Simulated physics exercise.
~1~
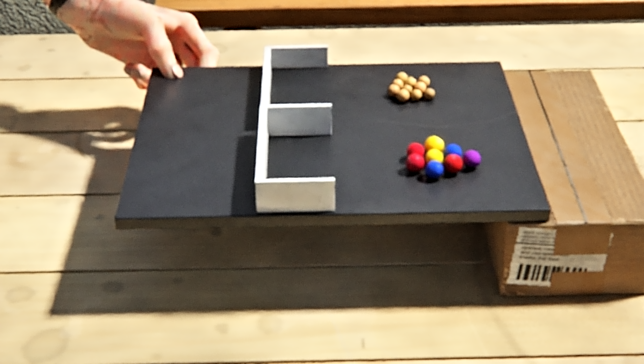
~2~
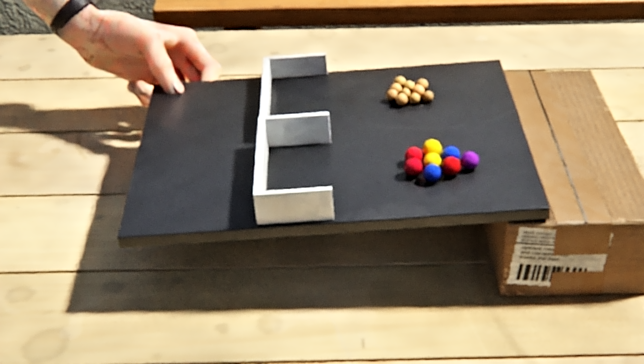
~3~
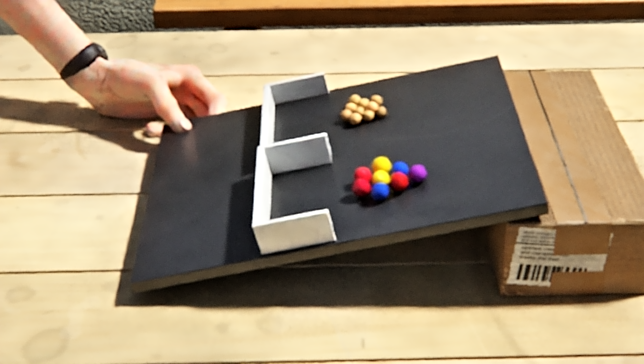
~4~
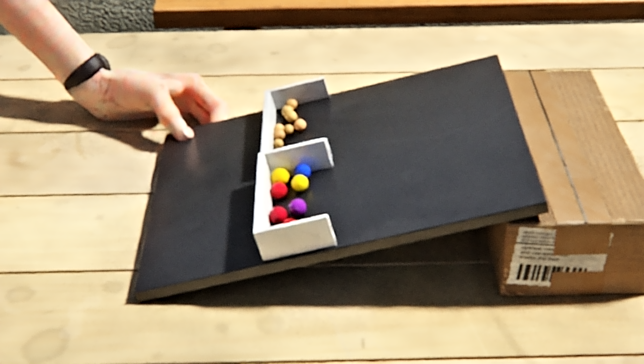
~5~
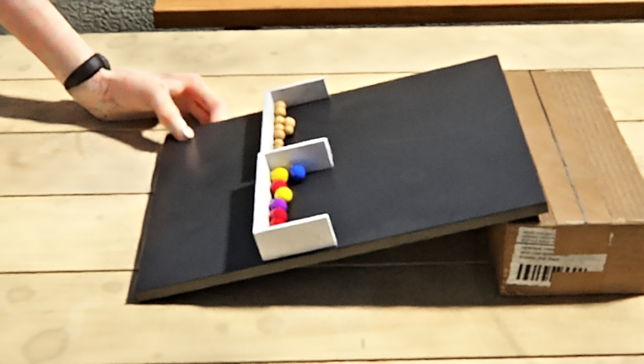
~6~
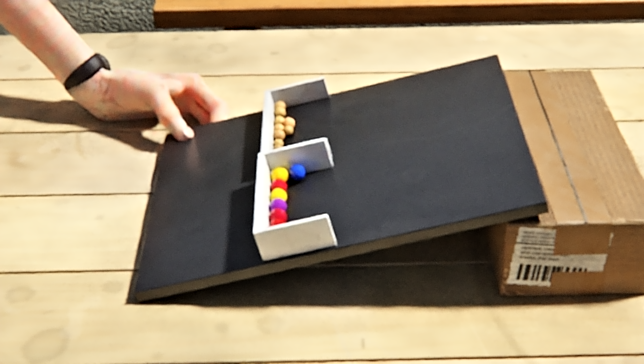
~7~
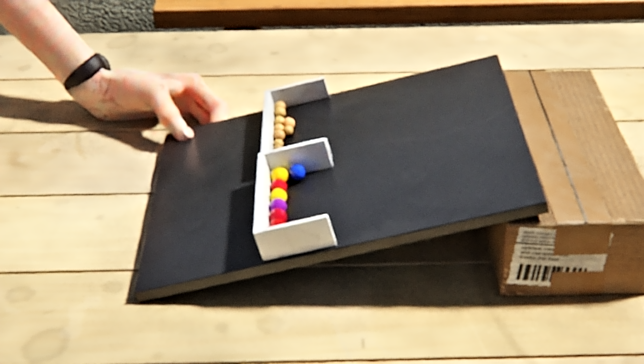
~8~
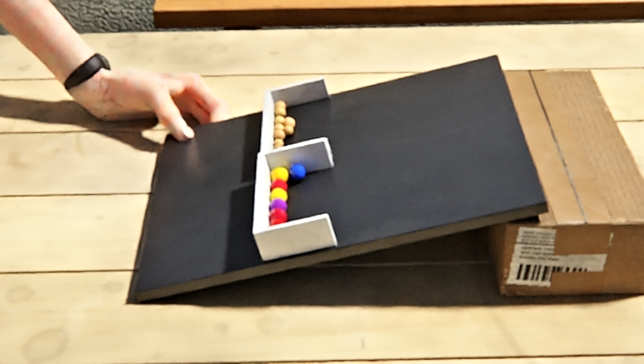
Black board lowered at its left end by a hand, coloured balls and tan balls rolling left and settling against white fences.
